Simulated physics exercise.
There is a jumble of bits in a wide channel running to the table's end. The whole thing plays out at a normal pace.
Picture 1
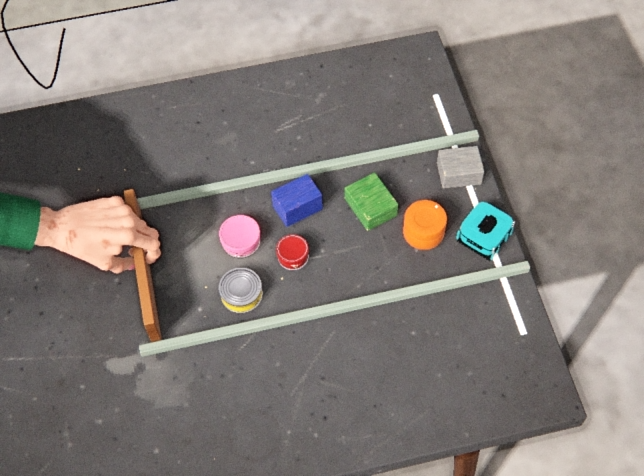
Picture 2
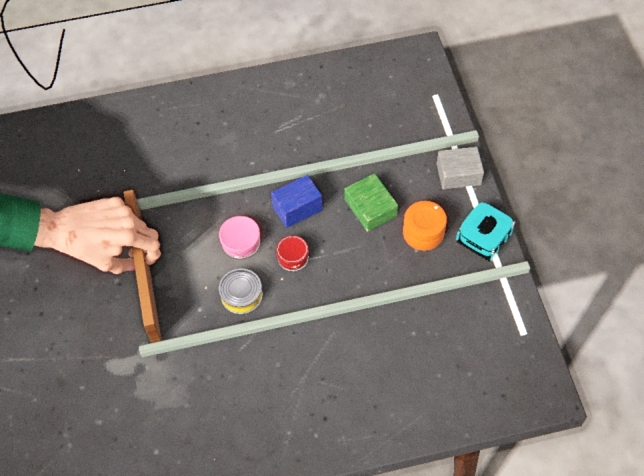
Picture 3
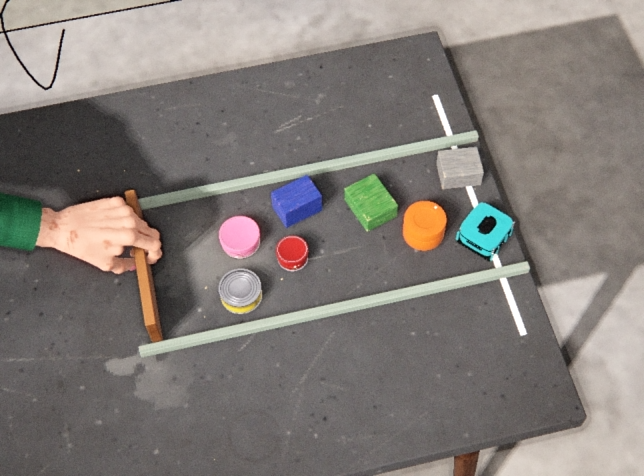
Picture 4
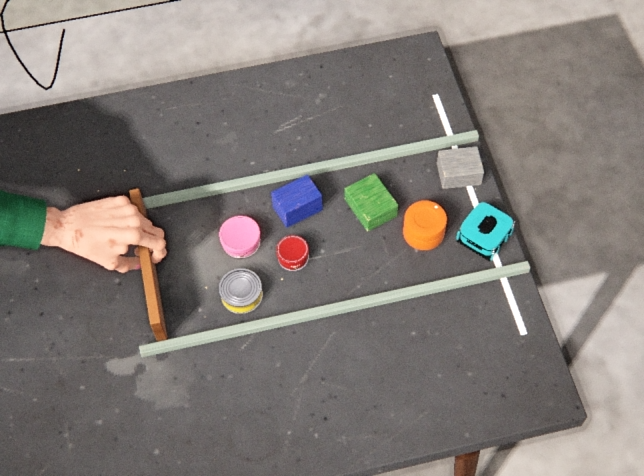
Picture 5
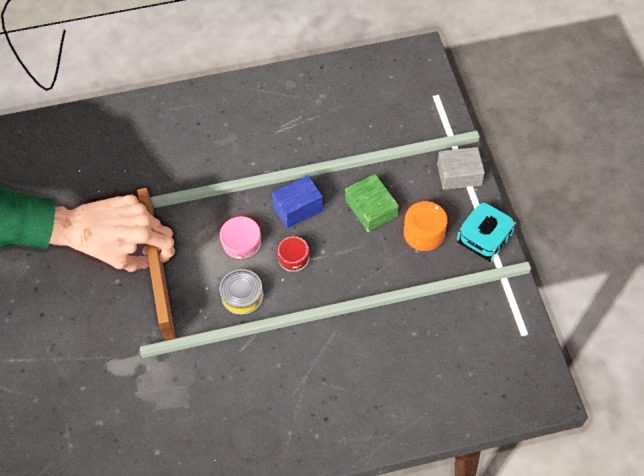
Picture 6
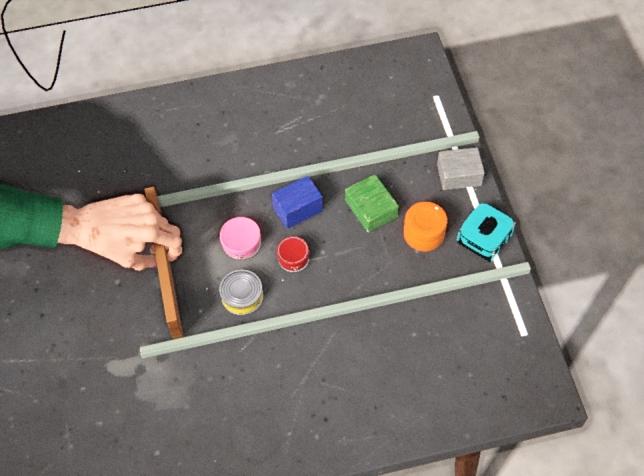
A hand in a green sleeve grips a brown board at the left of a dark, scuffed table, seen from above at a slant. Between two pale green rails lie pink, silver-and-yellow and red pots, blue and green blocks, an orange lid, and a grey block and turquoise case by white tape at right. The hand, nearly still at first, slides the board slightly rightward, while the objects and camera stay still.
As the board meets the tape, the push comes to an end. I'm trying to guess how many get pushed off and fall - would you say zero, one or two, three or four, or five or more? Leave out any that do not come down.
I expect three or four drops over the end.
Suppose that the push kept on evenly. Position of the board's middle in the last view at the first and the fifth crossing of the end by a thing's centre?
Earlier crossing: About (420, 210); later crossing: About (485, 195).
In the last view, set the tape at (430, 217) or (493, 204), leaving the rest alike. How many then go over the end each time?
1 and 8.
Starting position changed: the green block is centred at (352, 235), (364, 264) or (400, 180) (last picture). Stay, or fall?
Goes down; goes down; goes down.
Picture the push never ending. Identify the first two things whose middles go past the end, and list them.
In order: The grey block, the turquoise case.
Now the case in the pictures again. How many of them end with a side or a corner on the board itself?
Count recorded: 4.
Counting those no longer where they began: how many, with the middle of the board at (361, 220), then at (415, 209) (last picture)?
At first I count 6, and then 8.
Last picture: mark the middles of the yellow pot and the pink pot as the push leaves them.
Close to (514, 246); the other close to (491, 187).
Early on, none off yet; turquoise case at rest near (486, 232); grey block at rest near (460, 169); orange lid at rest near (425, 226).
A while later, none off yet; turquoise case moving near (491, 233); grey block at rest near (460, 169); orange lid travelled about its own width near (452, 219).
Finally, the number that fall off is three or four; lost, green block, orange lid, grey block and turquoise case.
